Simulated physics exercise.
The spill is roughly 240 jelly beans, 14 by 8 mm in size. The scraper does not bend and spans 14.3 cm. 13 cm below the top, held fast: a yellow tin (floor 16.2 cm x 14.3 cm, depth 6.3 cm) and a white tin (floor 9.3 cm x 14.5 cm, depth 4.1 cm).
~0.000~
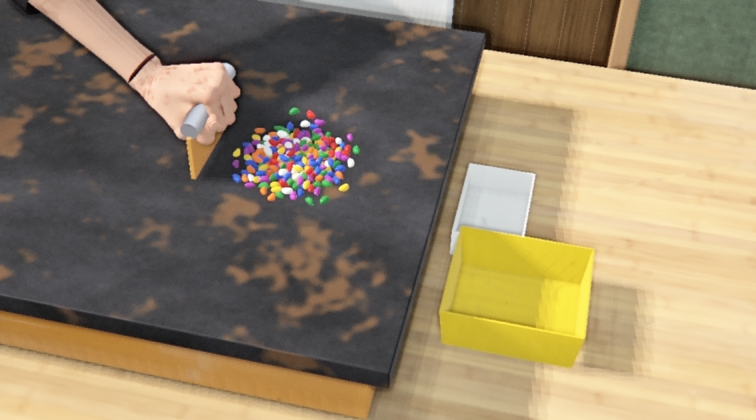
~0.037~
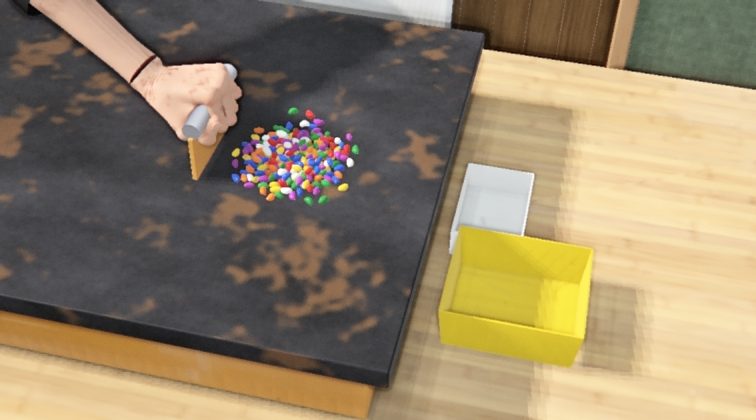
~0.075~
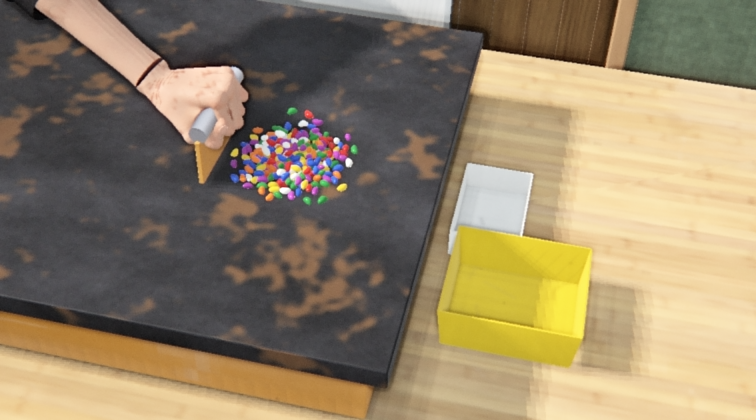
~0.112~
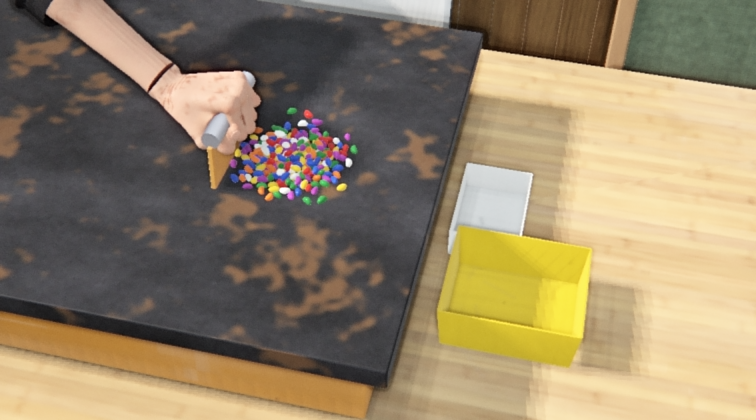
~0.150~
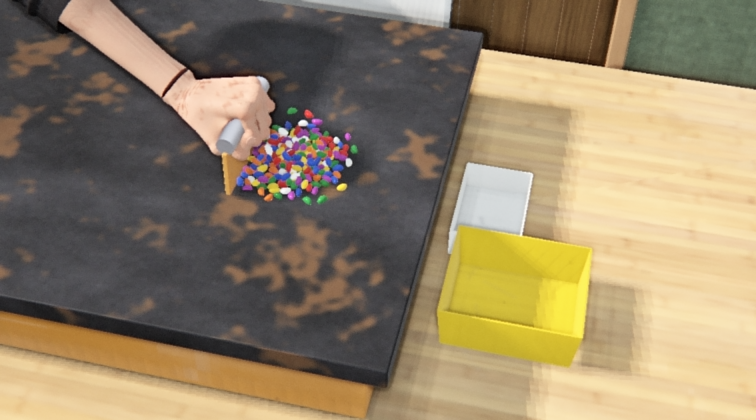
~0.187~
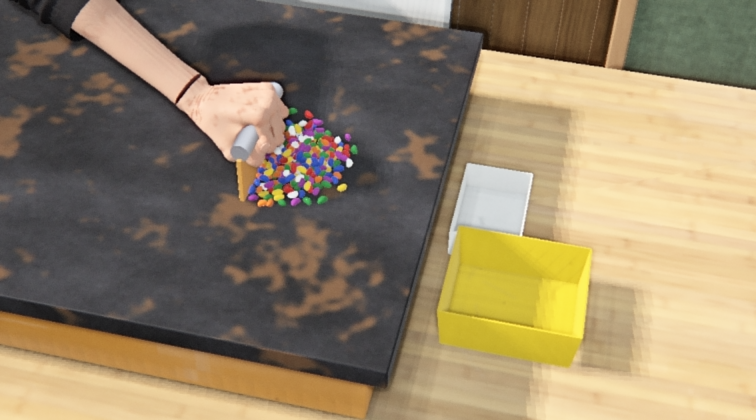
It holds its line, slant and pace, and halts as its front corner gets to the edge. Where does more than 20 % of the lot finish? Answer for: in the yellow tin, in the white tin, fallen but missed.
Yellow tin: Yes, white tin: No, missed: No.
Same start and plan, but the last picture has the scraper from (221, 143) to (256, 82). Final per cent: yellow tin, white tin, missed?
Yellow tin 0, white tin 45, missed 5.
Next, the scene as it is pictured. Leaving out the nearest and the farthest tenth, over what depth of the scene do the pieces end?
Some 22 cm.
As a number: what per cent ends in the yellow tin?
Roughly 45 per cent.
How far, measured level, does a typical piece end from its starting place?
Roughly 28 cm.
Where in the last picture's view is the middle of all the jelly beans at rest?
At about (477, 278).
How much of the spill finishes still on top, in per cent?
Roughly 40 per cent.
Then, at 0.42 s, scraper 22 cm from its start, spill 21 cm wide; still on top 100 %.
After 0.65 s, scraper 32 cm from its start, spill 26 cm wide; yellow tin 30 %, off the edge, not caught 15 %, still on top 50 %.
Then, at 0.85 s, scraper 32 cm from its start, spill 29 cm wide; yellow tin 45 %, white tin 5 %, off the edge, not caught 10 %, still on top 40 %.
At rest (2.1 s), yellow tin 45 %, white tin 5 %, fallen but missed 5 %, still on top 40 %.
